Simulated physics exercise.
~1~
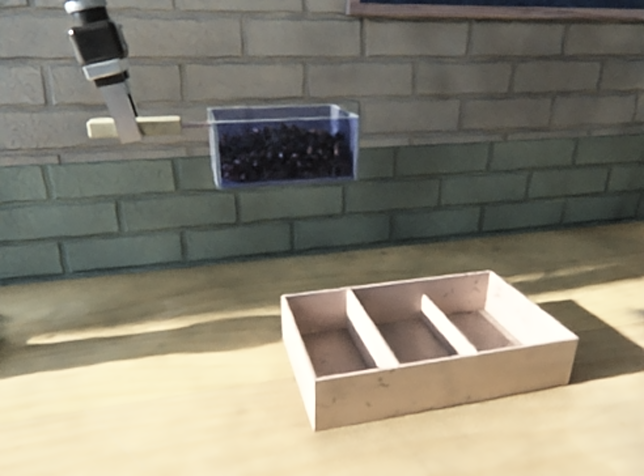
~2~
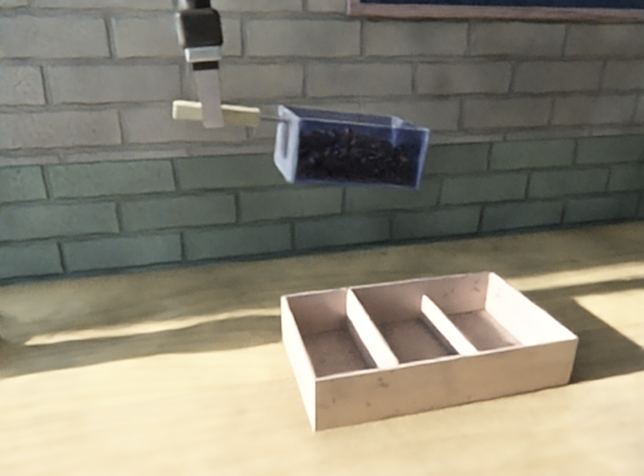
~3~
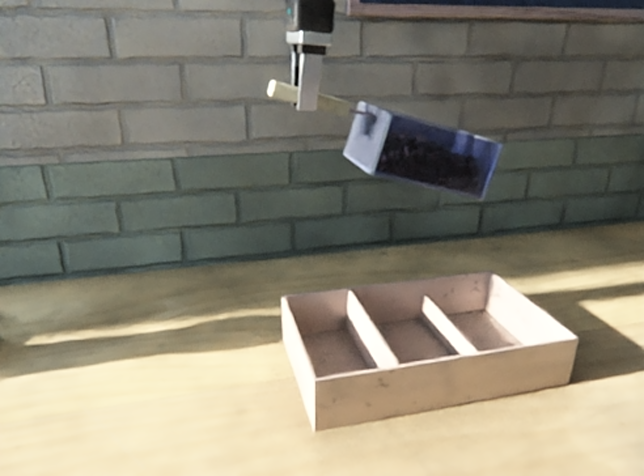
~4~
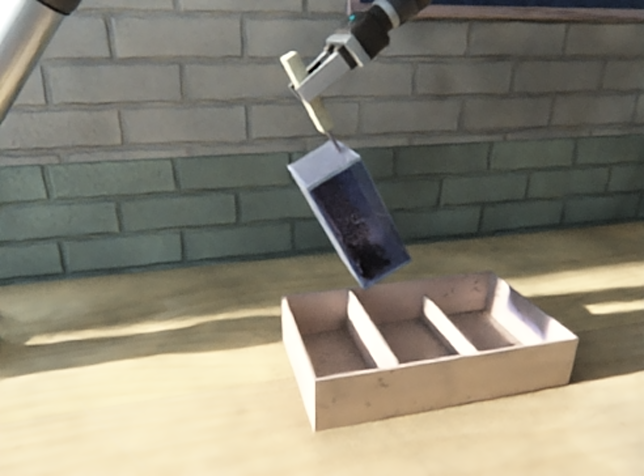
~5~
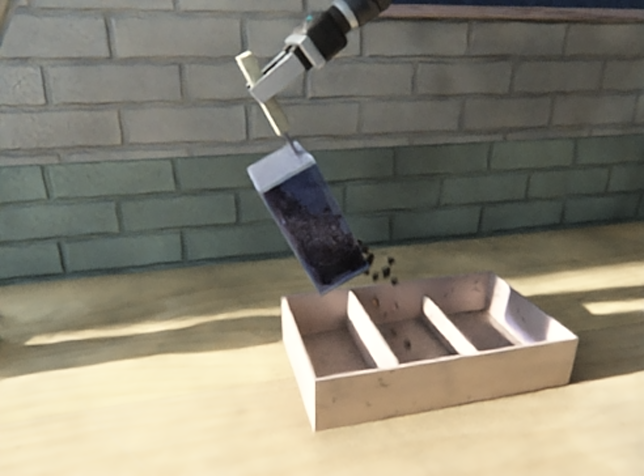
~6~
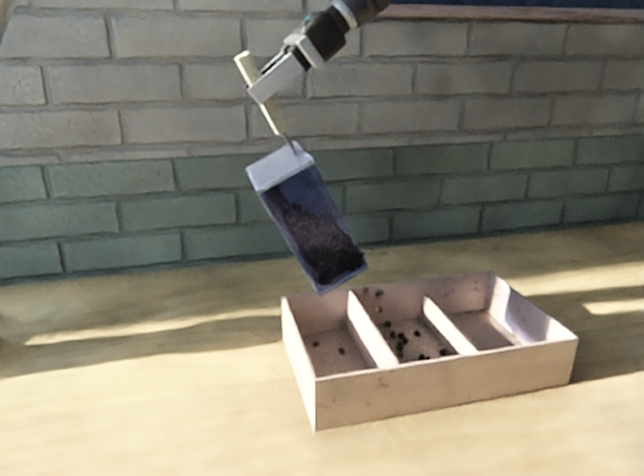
The clip shows a robot arm carrying a clear bluish box of dark beans rightward over a wooden crate with three compartments, then tipping it steeply; a few beans spill out, landing mostly in the middle compartment, while most remain in the tilted box.
